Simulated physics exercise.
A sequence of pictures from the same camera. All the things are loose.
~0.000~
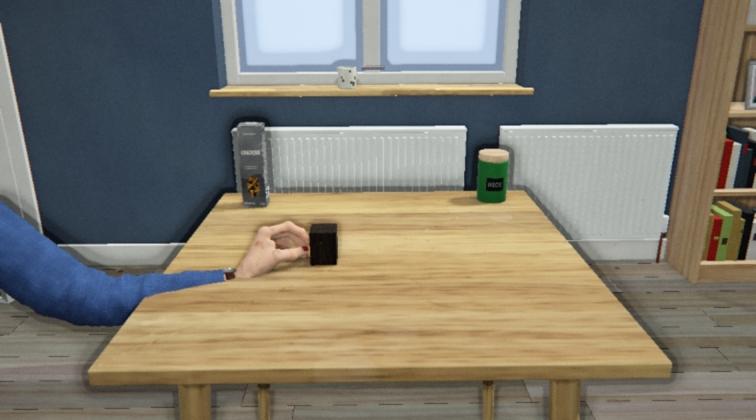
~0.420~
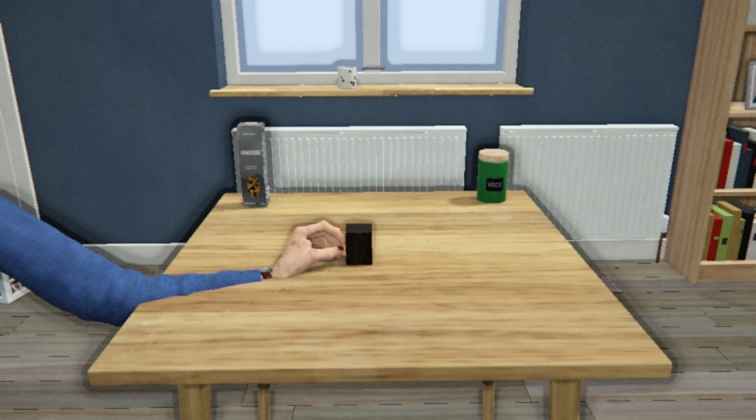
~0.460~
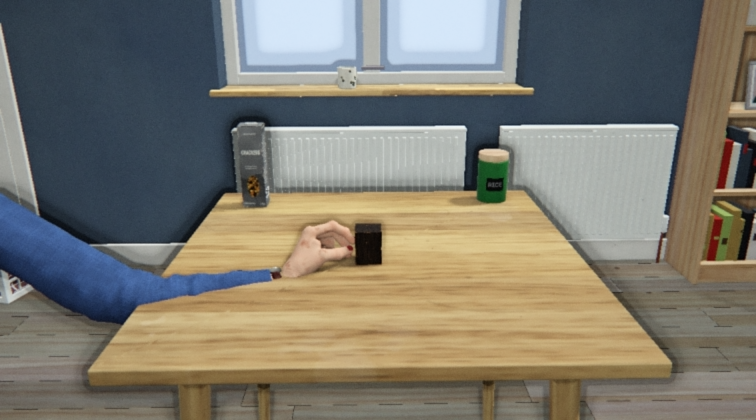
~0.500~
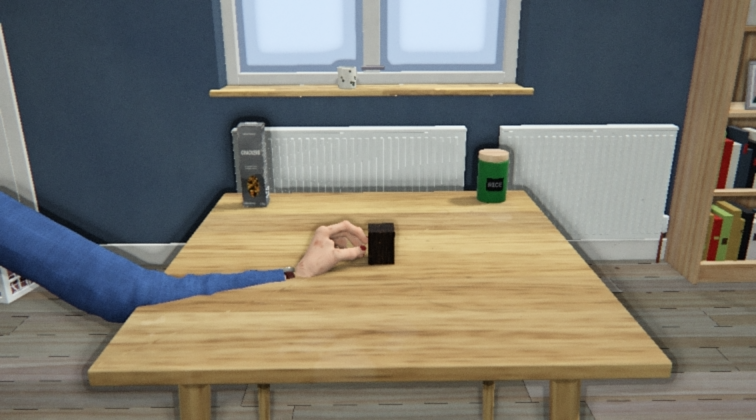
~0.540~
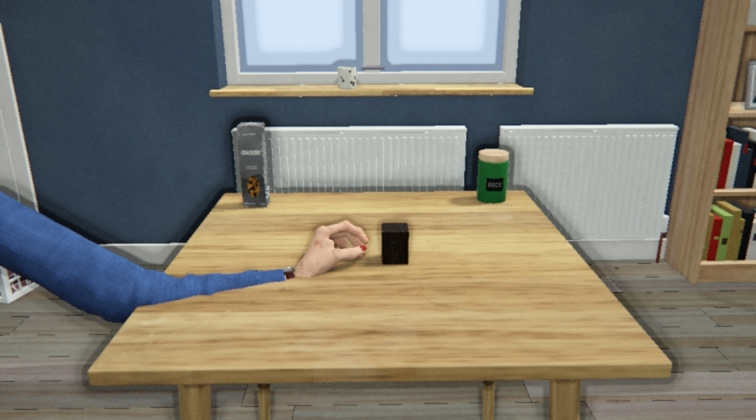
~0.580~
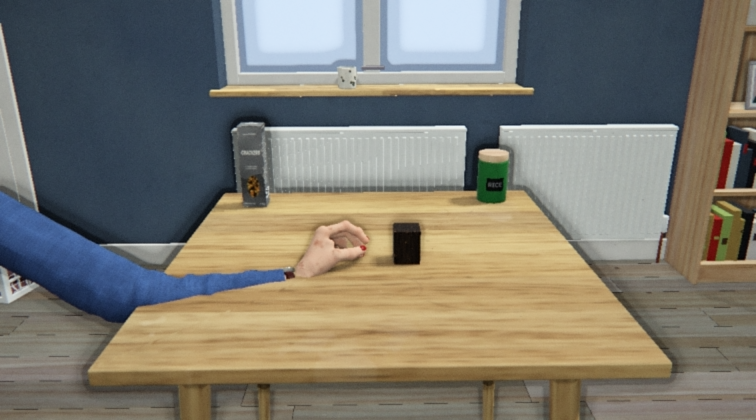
A small black block moves rightward across a wooden table, a hand in a blue sleeve behind it at first; the hand then stays still while the block slides farther right, away from the fingers, between a grey box and green jar.
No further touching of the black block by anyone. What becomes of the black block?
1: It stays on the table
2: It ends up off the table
The answer is 1.
By 0.68 s, black block moved well along near (426, 243).
By 0.78 s, black block moved well along near (433, 243).
When it is over (1.3 s), moved from the start, black block. End places, in pixels of the last picture, black block near (433, 243).
